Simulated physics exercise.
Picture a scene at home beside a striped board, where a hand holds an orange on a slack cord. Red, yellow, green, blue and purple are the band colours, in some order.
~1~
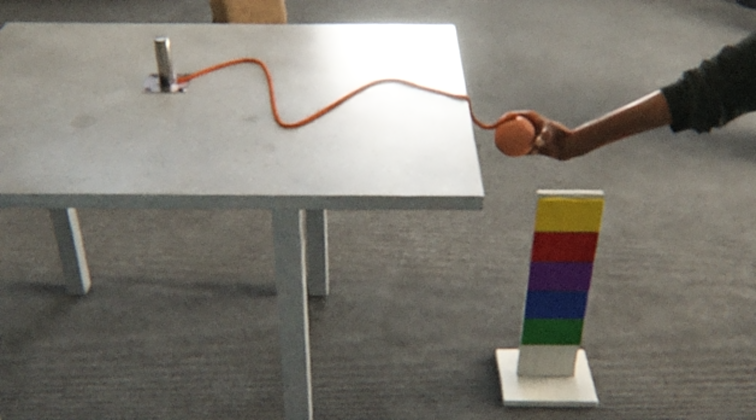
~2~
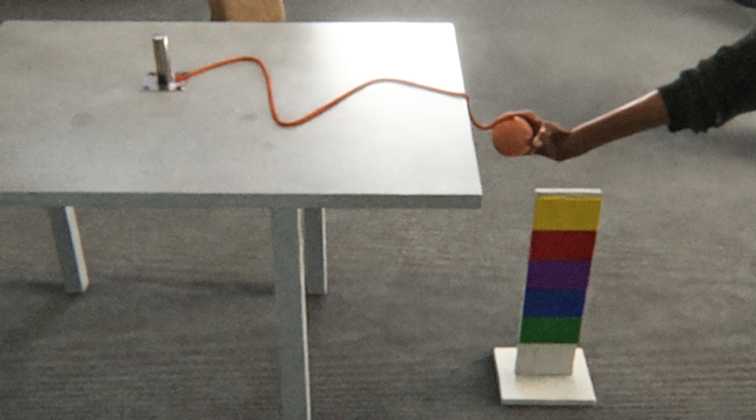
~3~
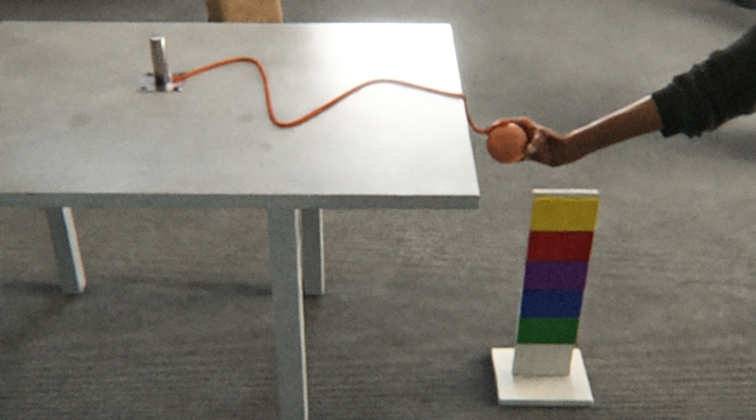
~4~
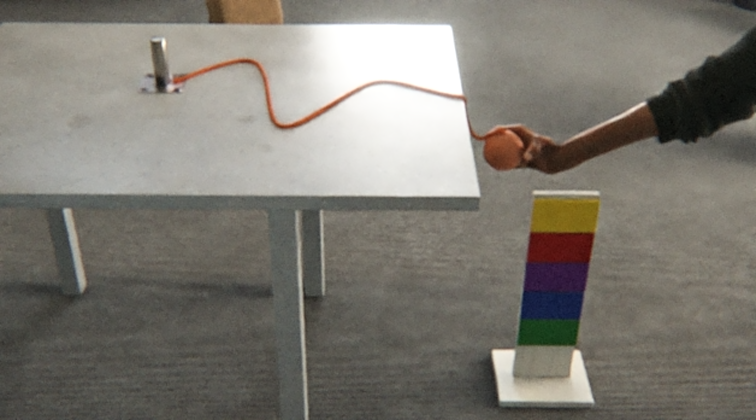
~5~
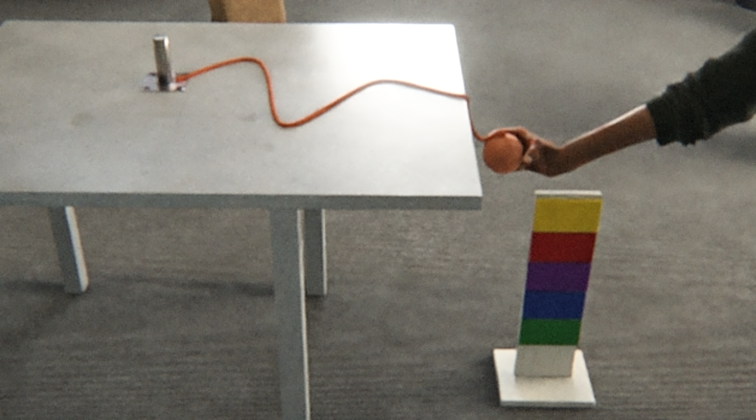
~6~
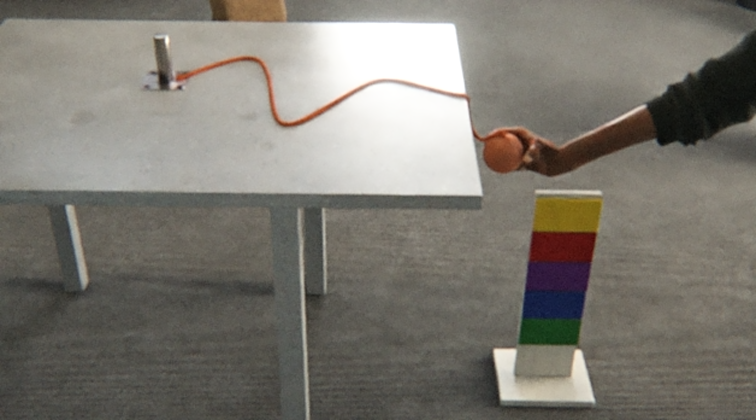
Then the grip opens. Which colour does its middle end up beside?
Green.
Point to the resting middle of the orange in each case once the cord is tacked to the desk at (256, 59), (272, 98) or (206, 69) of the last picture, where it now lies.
Near (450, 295), (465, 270) and (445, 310).
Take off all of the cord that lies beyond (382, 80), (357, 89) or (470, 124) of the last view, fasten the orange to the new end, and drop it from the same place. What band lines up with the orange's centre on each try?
First cut: Yellow; second: Above them all; third: Blue.
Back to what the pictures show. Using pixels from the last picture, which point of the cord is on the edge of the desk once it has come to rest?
Go for the one at (319, 112).
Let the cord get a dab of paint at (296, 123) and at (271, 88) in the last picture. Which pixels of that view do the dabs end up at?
One finishes at (435, 93) and the other at (344, 89).
Soon after, orange near (433, 314); level with green.
Then, orange near (463, 320); level with green.
At rest, orange near (444, 317); level with green. Its middle rests at the green band.
